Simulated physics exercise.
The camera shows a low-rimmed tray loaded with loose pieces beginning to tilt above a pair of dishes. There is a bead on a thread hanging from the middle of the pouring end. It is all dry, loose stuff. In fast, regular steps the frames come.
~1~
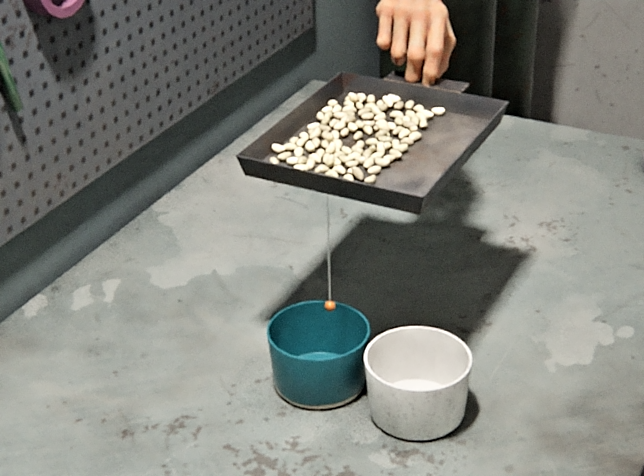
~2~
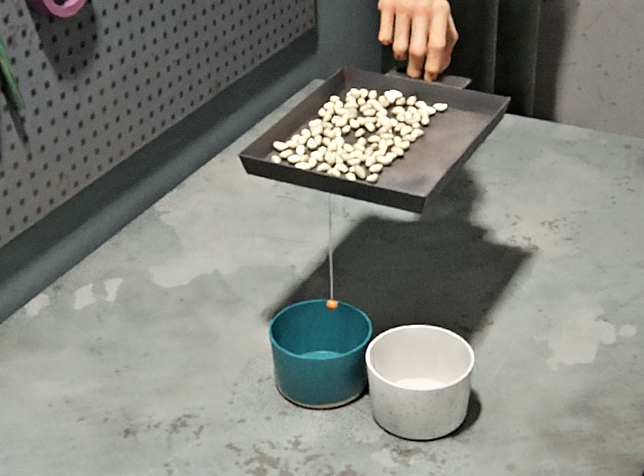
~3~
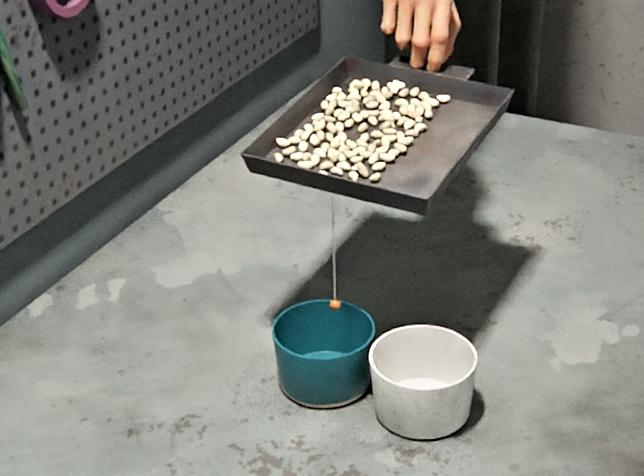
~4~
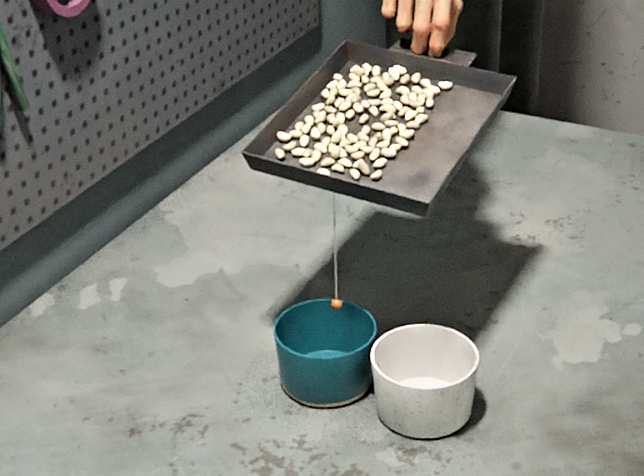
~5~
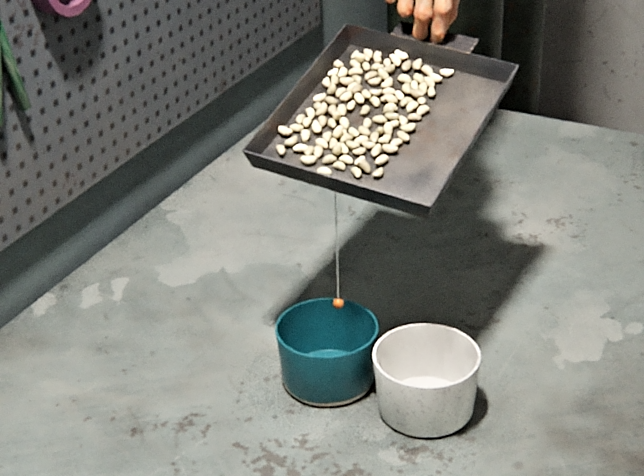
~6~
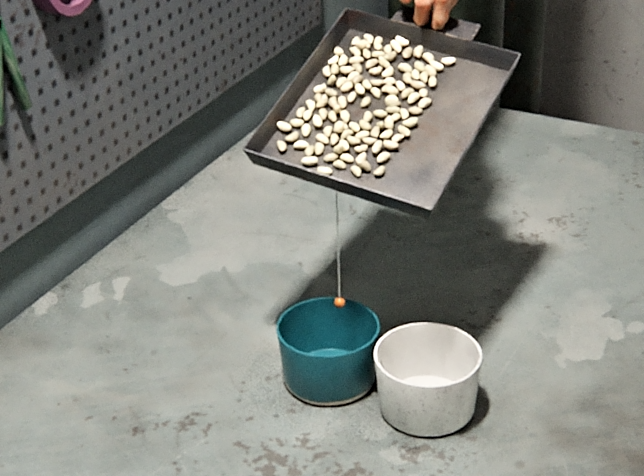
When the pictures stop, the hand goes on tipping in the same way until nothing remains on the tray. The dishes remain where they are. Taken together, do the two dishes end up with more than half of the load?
Yes.
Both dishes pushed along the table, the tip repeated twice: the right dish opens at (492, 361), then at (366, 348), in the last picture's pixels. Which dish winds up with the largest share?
First try, the one on the left; second try, the one on the right.
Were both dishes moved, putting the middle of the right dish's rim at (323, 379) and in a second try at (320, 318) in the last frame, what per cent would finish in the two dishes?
Trial 1 around 20 percent, trial 2 around 0 percent.
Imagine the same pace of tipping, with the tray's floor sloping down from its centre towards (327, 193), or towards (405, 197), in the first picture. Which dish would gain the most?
The first try favours the left of the two, the second the right of the two.
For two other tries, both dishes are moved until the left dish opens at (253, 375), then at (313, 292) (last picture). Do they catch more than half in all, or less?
At place one the minor share; at place two the minor share.
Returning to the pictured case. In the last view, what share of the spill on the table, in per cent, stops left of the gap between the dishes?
Share on the left: Near 80 %.
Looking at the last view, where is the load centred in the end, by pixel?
About (413, 405).
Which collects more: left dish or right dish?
Fuller side: Right of the pair.
Shortly afterwards, tray tipped steeply; all but a few on the tray; only a few in the air.
Next, tray tipped past a quarter turn; the bulk on the tray; a little in the right dish; only a few in the left dish; only a few outside both; a little in the air.
Some moments later, tray tipped past a quarter turn; near two thirds in the right dish; a little in the left dish; near a quarter outside both.
In the end, tray tipped past a quarter turn; near two thirds in the right dish; a little in the left dish; near a quarter outside both.
